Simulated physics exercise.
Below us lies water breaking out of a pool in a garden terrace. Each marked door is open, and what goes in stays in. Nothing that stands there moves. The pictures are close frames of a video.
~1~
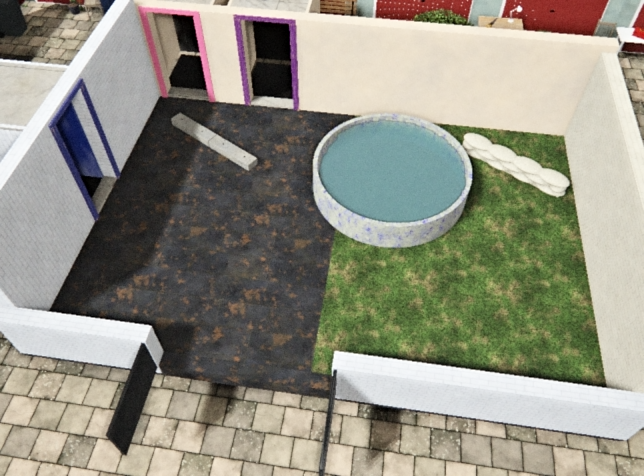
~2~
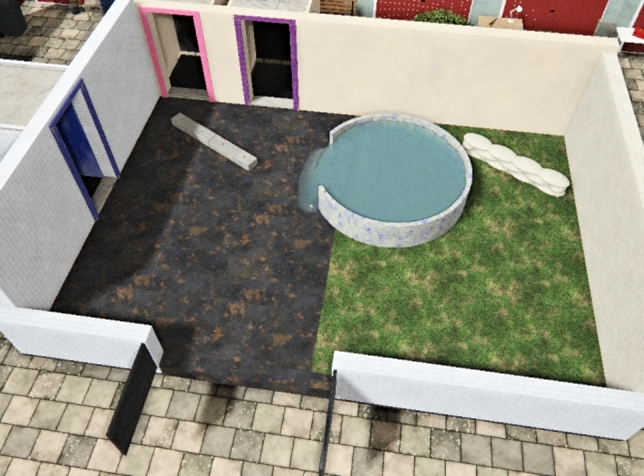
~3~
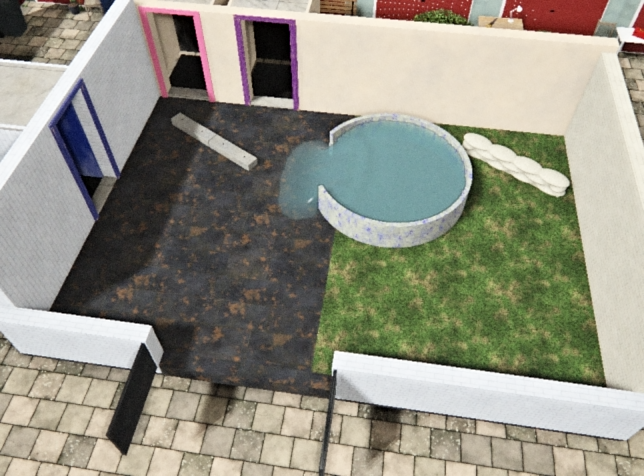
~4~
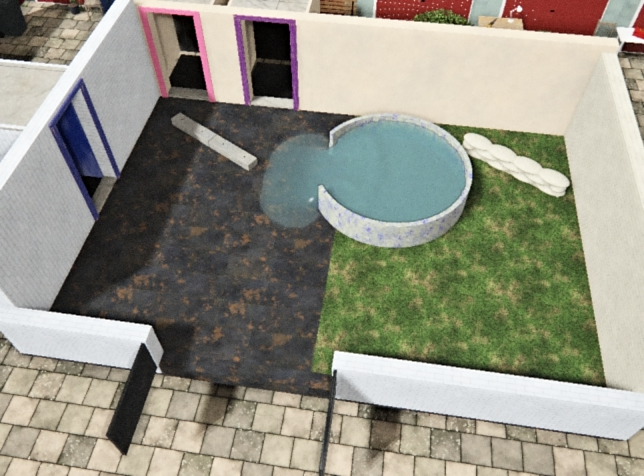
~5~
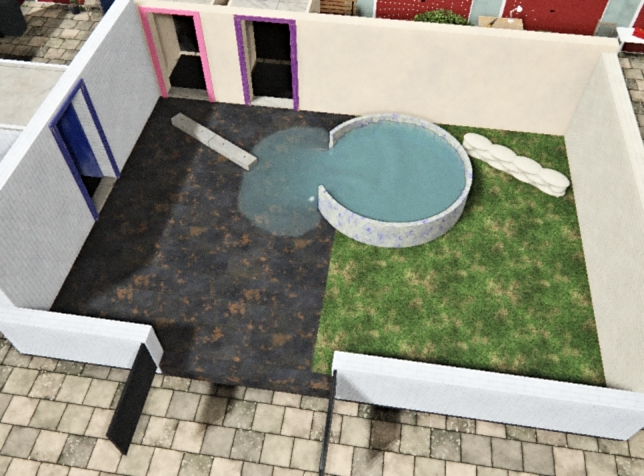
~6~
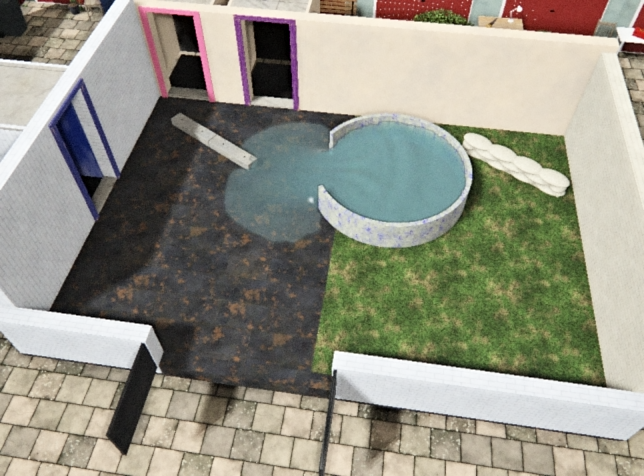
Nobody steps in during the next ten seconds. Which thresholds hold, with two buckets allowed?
The pink door takes more than that; the blue door takes more than that; the purple door takes more than that.
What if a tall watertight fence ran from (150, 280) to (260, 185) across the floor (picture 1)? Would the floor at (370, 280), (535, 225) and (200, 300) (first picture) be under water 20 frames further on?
One after the other: No water, free of water, flooded.
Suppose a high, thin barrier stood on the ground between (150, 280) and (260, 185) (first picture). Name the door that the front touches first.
The purple one.
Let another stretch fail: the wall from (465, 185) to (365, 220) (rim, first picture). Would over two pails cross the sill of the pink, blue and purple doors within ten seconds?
The pink door keeps below it; the blue door holds; the purple door holds.
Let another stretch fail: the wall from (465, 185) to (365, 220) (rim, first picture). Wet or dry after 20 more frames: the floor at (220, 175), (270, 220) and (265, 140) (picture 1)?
One after the other: Free of water, dry, free of water.
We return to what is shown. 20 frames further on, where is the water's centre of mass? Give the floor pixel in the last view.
Roughly at (285, 182).
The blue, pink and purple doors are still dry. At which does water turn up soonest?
It is the purple one.
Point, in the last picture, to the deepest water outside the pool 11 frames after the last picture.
Near (160, 97).
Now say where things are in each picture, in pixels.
The first frame shows still water in the pool at (392, 168).
In the second frame, the front is at a hidden place, out from the gap at (318, 172).
In the third frame, water pours out at (318, 174) and has run to (312, 143).
In the fourth frame, the front is at (294, 139), out from the gap at (318, 175).
In the fifth frame, water pours out at (318, 175) and has run to (244, 210).
In the sixth frame, water pours out at (318, 175) and has run to (230, 211).
A moment on, water covers 20 % of the floor; the pink door not reached, the blue door not reached, the purple door wet at the sill, nothing in.
Next, water covers 35 % of the floor; the pink door under two buckets in, the blue door under two buckets in, the purple door under two buckets in.
Then, water covers 40 % of the floor; the pink door over two buckets in, the blue door far over two buckets in, the purple door over two buckets in.
Later, water covers 50 % of the floor; the pink door far over two buckets in, the blue door far over two buckets in, the purple door over two buckets in.
In the end, water covers 70 % of the floor; the pink door far over two buckets in, the blue door far over two buckets in, the purple door far over two buckets in.
